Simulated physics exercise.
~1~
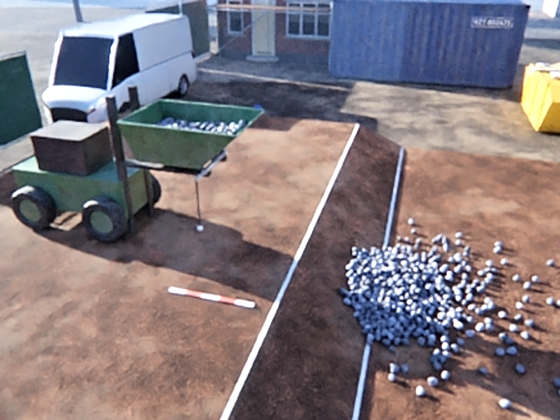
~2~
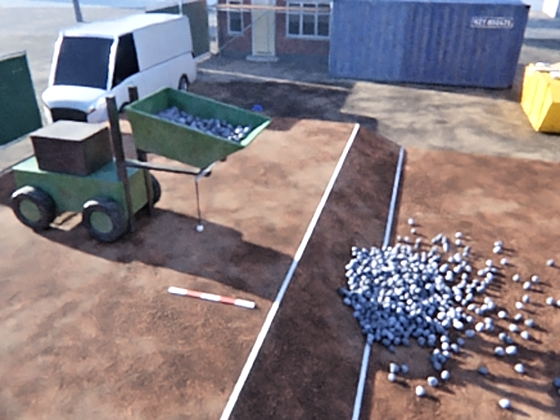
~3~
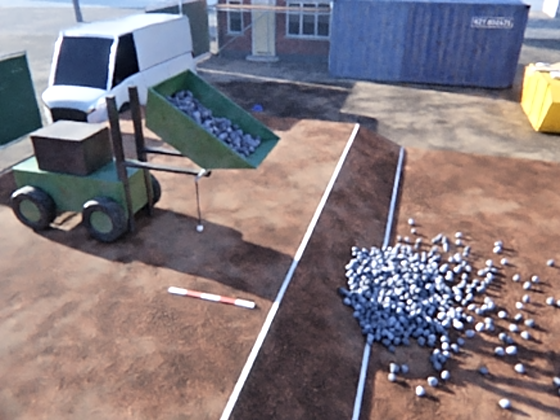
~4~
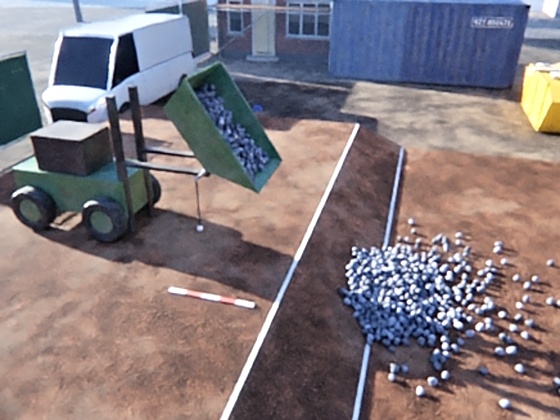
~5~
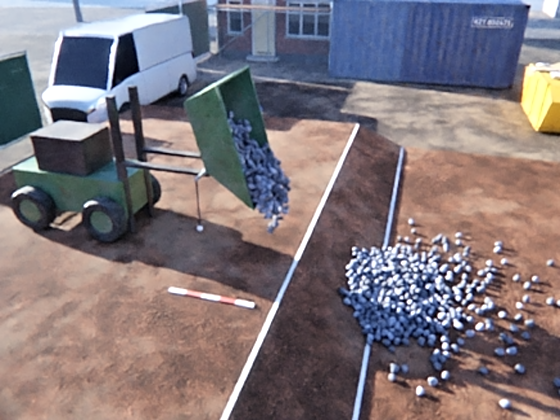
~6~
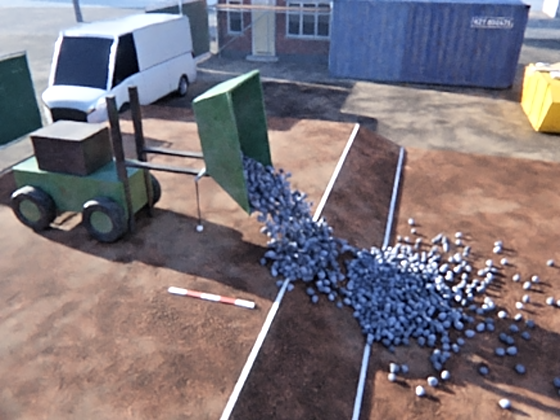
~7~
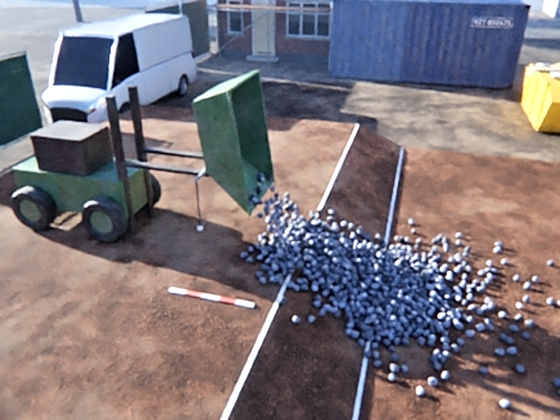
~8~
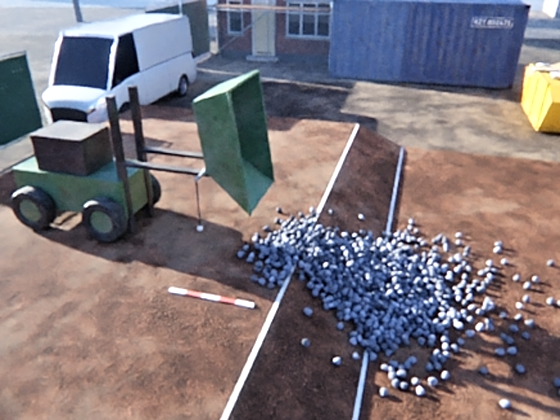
At first, a green fork truck holds a skip of grey stones nearly level, while an earlier load lies scattered to the right, beyond a sloping bank edged with white lines. The skip begins to tip toward the right, slowly and then more steeply, with the stones still inside. They slide to its lower lip and start to spill out. A thick stream then pours onto the ground and across the bank, running into the older heap. Finally the skip hangs almost upright, still and empty, and the stones lie spread over the slope in one broad pile.
